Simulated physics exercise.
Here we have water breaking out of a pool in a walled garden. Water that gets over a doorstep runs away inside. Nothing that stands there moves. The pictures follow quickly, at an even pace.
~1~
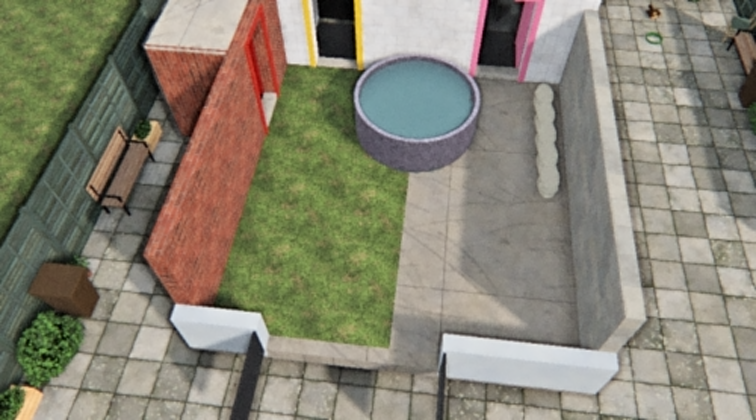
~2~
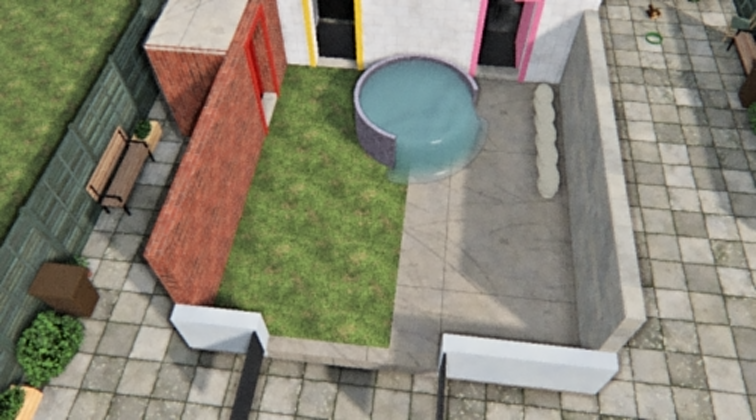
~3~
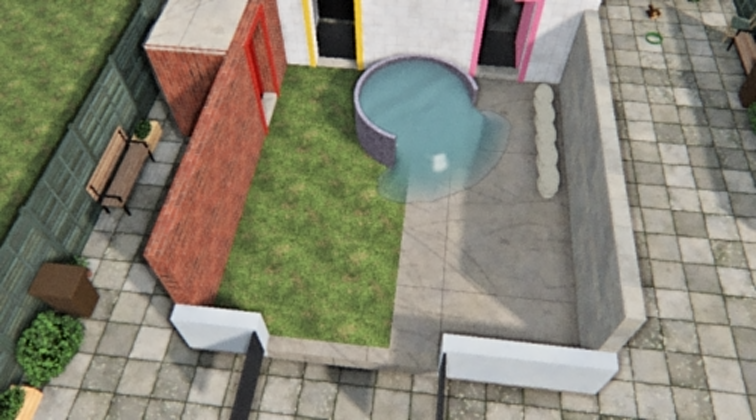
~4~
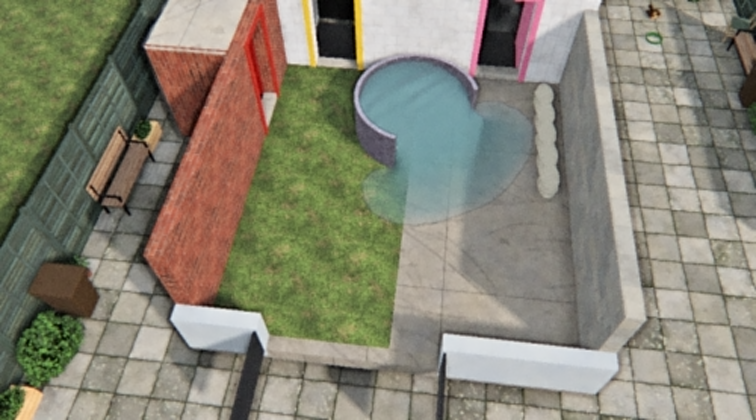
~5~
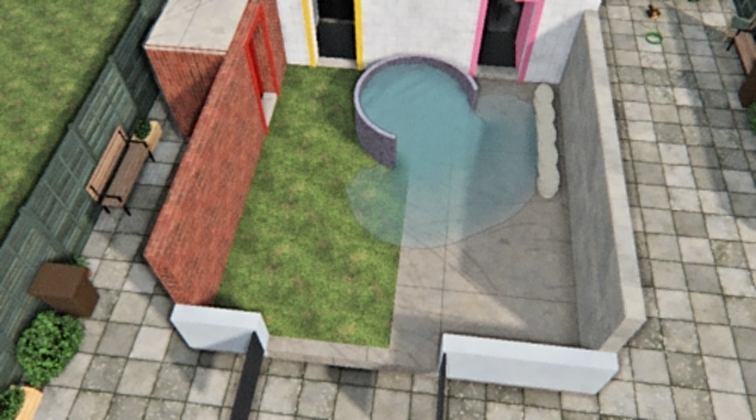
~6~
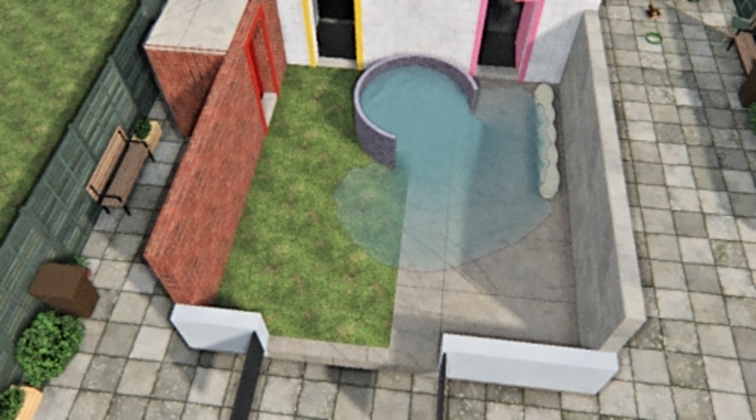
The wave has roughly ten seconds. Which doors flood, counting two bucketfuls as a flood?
One by one: The yellow door admits no more than that; the red door admits no more than that; the pink door admits no more than that.
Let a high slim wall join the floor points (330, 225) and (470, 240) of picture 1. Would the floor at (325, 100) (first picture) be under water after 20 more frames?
Answer: Free of water.
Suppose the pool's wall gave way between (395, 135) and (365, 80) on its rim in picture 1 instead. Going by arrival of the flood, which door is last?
That is the pink one.
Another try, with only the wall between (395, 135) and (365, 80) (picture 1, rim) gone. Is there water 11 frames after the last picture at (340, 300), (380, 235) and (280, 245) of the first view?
As listed: Covered, covered, flooded.
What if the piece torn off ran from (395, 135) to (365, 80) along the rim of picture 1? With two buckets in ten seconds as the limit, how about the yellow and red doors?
My reading: The yellow door goes over, the red door goes over.
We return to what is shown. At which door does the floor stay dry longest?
That is the door marked red.
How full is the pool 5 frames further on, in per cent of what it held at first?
Near 44 in a hundred.
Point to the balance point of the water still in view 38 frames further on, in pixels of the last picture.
Near (421, 223).
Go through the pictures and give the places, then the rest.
Still water in the pool at (417, 98), in the first picture.
Water pours out at (453, 151) and has run to (483, 119), in the second picture.
Water pours out at (453, 152) and has run to (501, 119), in the third picture.
Water pours out at (453, 154) and has run to (374, 208), in the fourth picture.
Water pours out at (453, 154) and has run to (374, 231), in the fifth picture.
The front is at (384, 260), out from the gap at (453, 155), in the sixth picture.
A moment on, water covers 50 % of the floor; the yellow door not reached, the red door not reached, the pink door wet at the sill, nothing in.
Next, water covers 60 % of the floor; the yellow door not reached, the red door not reached, the pink door under two buckets in.
Then, water covers 65 % of the floor; the yellow door not reached, the red door not reached, the pink door under two buckets in.
Later, water covers 90 % of the floor; the yellow door wet at the sill, nothing in, the red door not reached, the pink door under two buckets in.
In the end, water covers 95 % of the floor; the yellow door wet at the sill, nothing in, the red door wet at the sill, nothing in, the pink door under two buckets in.
